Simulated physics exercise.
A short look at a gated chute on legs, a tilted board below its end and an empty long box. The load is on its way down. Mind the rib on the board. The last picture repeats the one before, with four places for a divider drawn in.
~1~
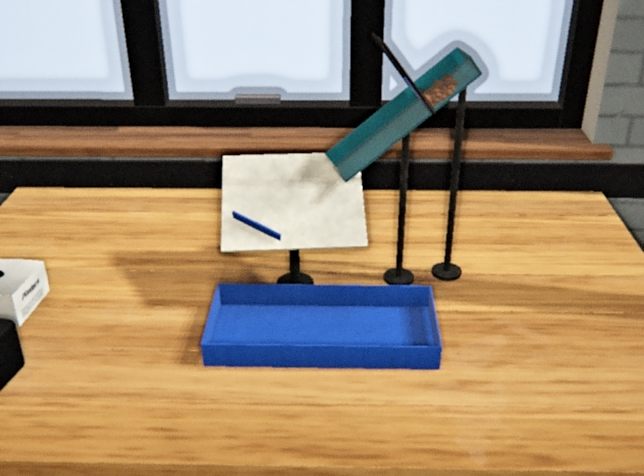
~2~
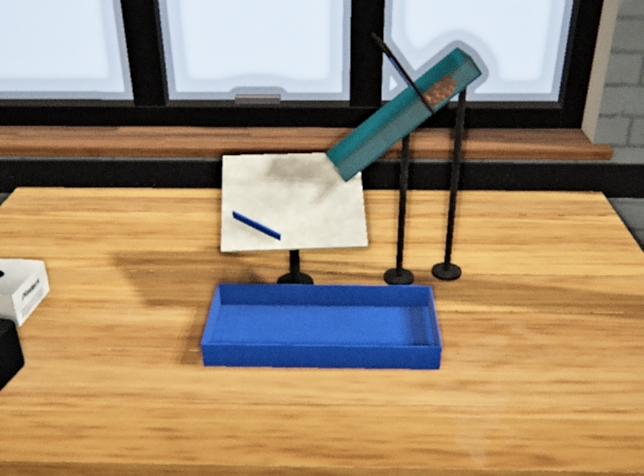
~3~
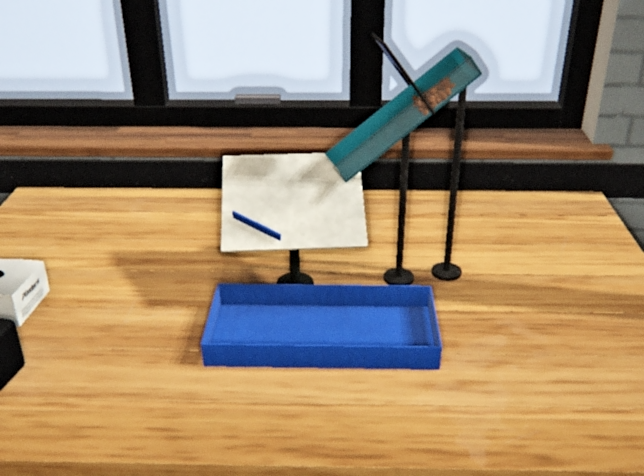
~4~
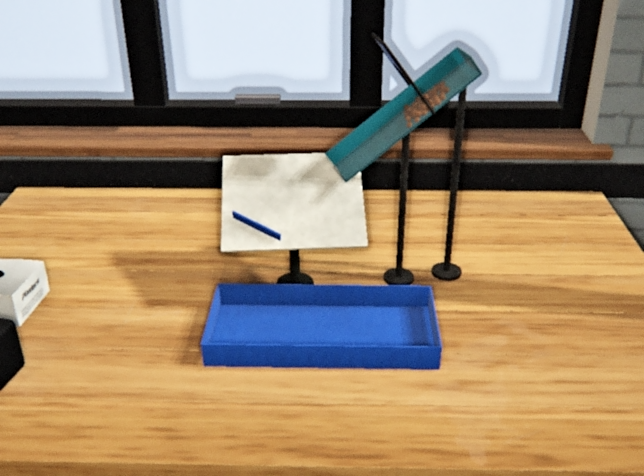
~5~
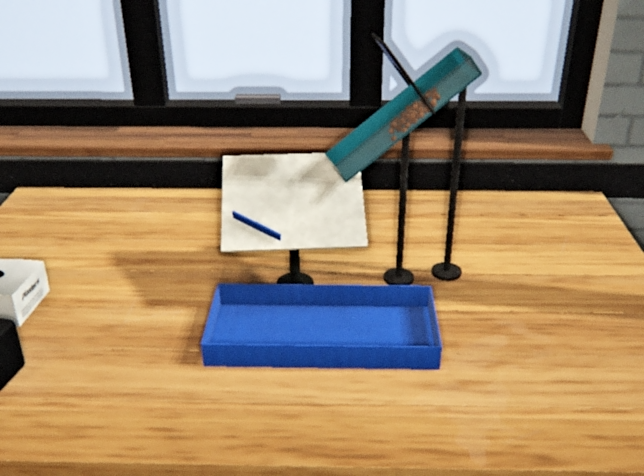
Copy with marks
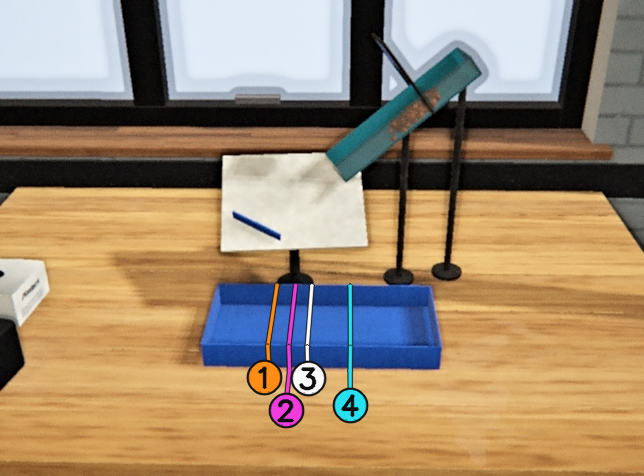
On a wooden table by a window, reddish-brown bits slide slowly down and to the left inside a tilted teal chute on thin black legs, while the tilted white board with a blue rib and the empty blue box below stay still.
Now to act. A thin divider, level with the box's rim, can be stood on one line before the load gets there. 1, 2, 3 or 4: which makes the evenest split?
The best line is 2.
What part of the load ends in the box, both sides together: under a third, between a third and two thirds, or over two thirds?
About that: Over two thirds.
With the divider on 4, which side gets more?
Left.
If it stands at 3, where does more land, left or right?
Left.
On the marked copy, line 1 crosses the front rim at (267, 345); line 2 crosses the front rim at (288, 345); line 3 crosses the front rim at (307, 345); line 4 crosses the front rim at (350, 346).
For line 1, of what is caught, just a few on the left of the divider, almost all on the right.
For line 2, of what is caught, roughly half on the left of the divider, roughly half on the right.
For line 3, of what is caught, almost all on the left of the divider, about a tenth on the right.
For line 4, of what is caught, every piece on the left of the divider, not one piece on the right.
